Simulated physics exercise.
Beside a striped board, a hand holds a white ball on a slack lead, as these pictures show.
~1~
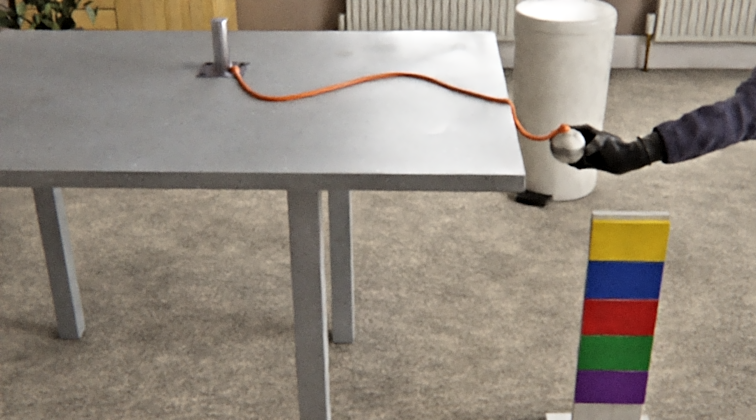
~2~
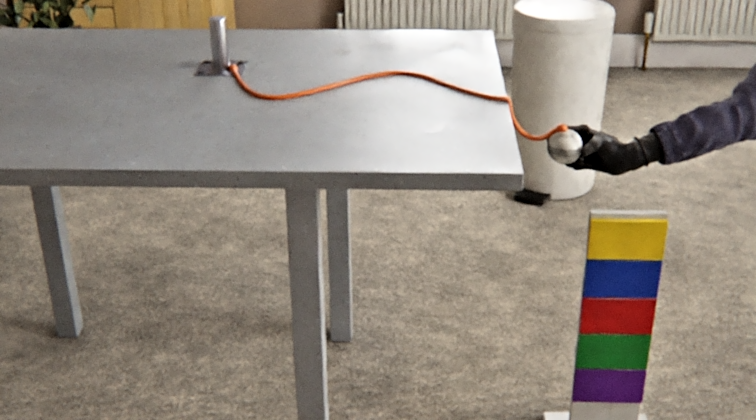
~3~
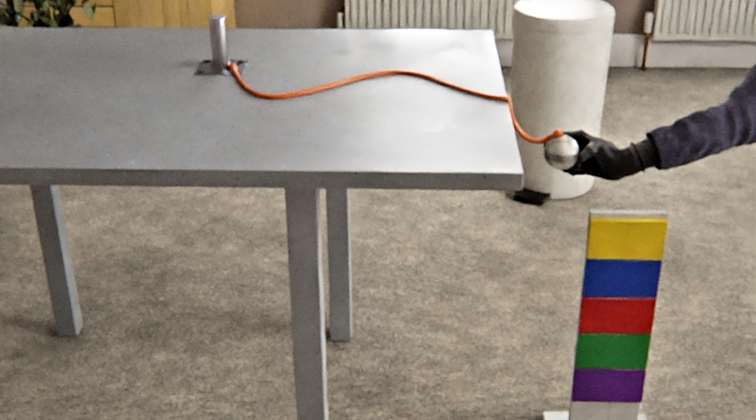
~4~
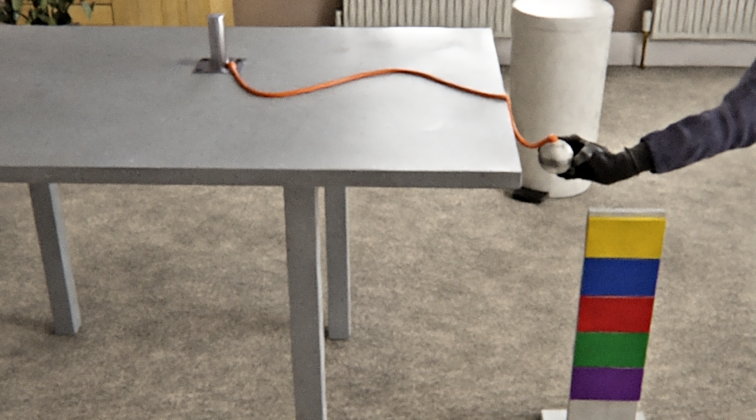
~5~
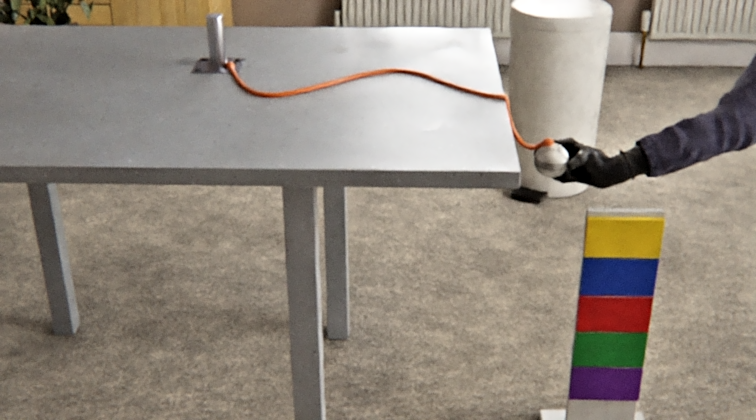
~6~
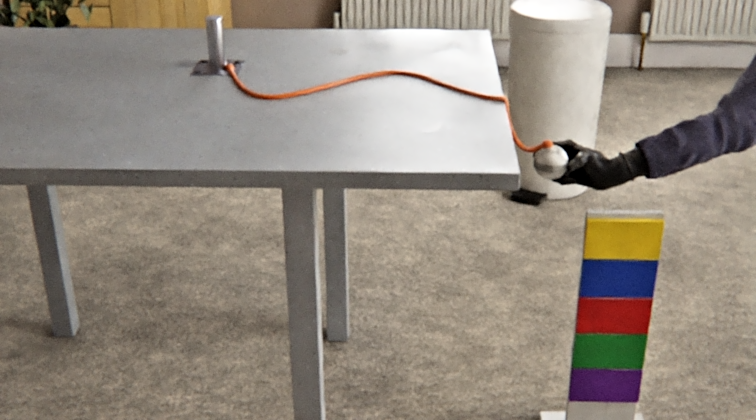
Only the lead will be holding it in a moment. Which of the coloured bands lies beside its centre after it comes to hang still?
The blue band lies beside it.
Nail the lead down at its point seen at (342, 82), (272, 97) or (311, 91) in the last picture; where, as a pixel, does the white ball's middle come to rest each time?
Try 1: (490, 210); try 2: (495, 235); try 3: (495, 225).
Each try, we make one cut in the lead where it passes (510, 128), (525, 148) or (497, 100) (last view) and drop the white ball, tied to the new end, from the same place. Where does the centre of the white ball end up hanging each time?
Case by case: Close to (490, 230), (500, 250) and (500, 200).
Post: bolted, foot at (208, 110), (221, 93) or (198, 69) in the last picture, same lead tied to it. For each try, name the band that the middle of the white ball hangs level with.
It would be red; red; blue.
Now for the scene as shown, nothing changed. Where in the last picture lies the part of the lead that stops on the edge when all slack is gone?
Check around (431, 80) - that's where it is.
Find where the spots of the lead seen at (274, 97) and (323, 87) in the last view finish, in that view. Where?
(331, 78) for the first, (382, 84) for the second.
Soon after, ball near (474, 266); level with blue.
After that, ball near (515, 275); level with blue.
In the end, ball near (501, 274); level with blue. Its middle rests at the blue band.
